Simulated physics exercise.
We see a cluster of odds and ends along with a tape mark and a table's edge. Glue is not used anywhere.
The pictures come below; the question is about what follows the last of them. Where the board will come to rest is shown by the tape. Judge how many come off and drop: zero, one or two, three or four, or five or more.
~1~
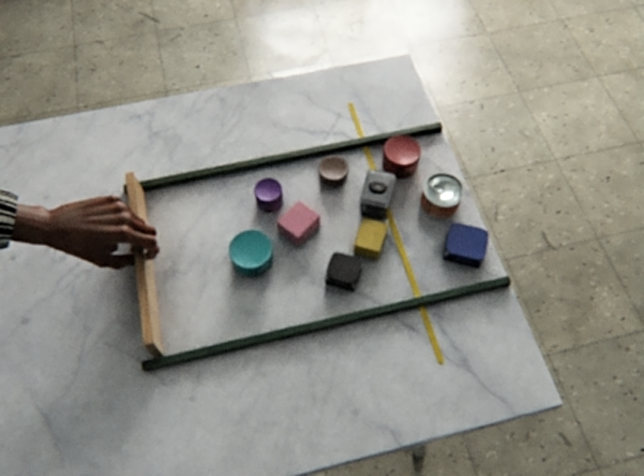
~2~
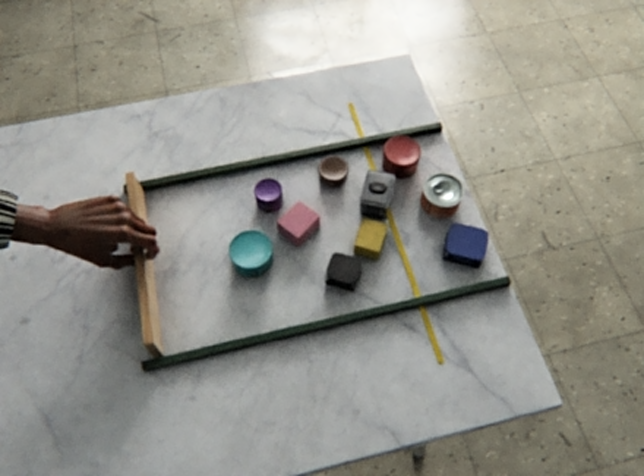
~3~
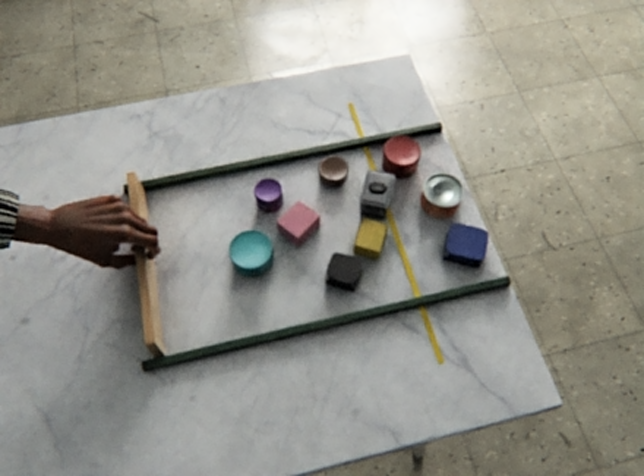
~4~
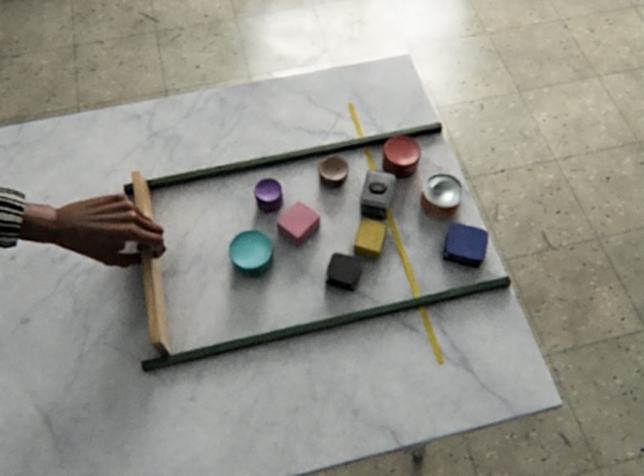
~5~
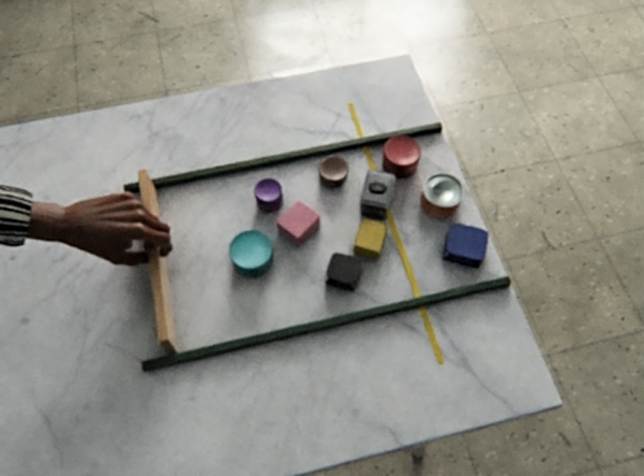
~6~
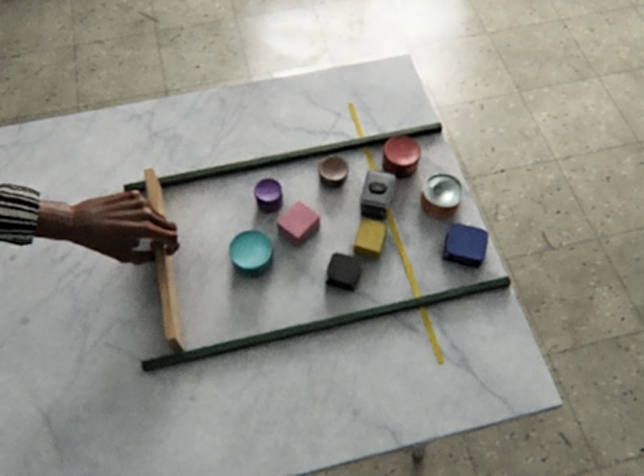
I expect that no piece will leave the table.
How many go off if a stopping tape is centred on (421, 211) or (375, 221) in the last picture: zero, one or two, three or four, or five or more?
The first spot gives either one or two, the second gives none.
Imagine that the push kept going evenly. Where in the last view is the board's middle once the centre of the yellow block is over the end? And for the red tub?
Middle: Roughly (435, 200); roughly (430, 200).
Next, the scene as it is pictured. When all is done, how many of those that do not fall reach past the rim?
The number is 2.
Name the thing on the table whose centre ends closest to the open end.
The one in question is the orange pot.
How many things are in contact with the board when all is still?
Number: 4.
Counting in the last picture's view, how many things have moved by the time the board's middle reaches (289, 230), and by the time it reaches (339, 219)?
In order, the tallies are 3 and 7.
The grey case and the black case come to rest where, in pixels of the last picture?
First object about (438, 195); second object about (424, 267).
Early on, none off yet; blue case at rest near (465, 246); orange pot at rest near (441, 196); red tub at rest near (401, 157).
Finally, the number that fall off is zero.
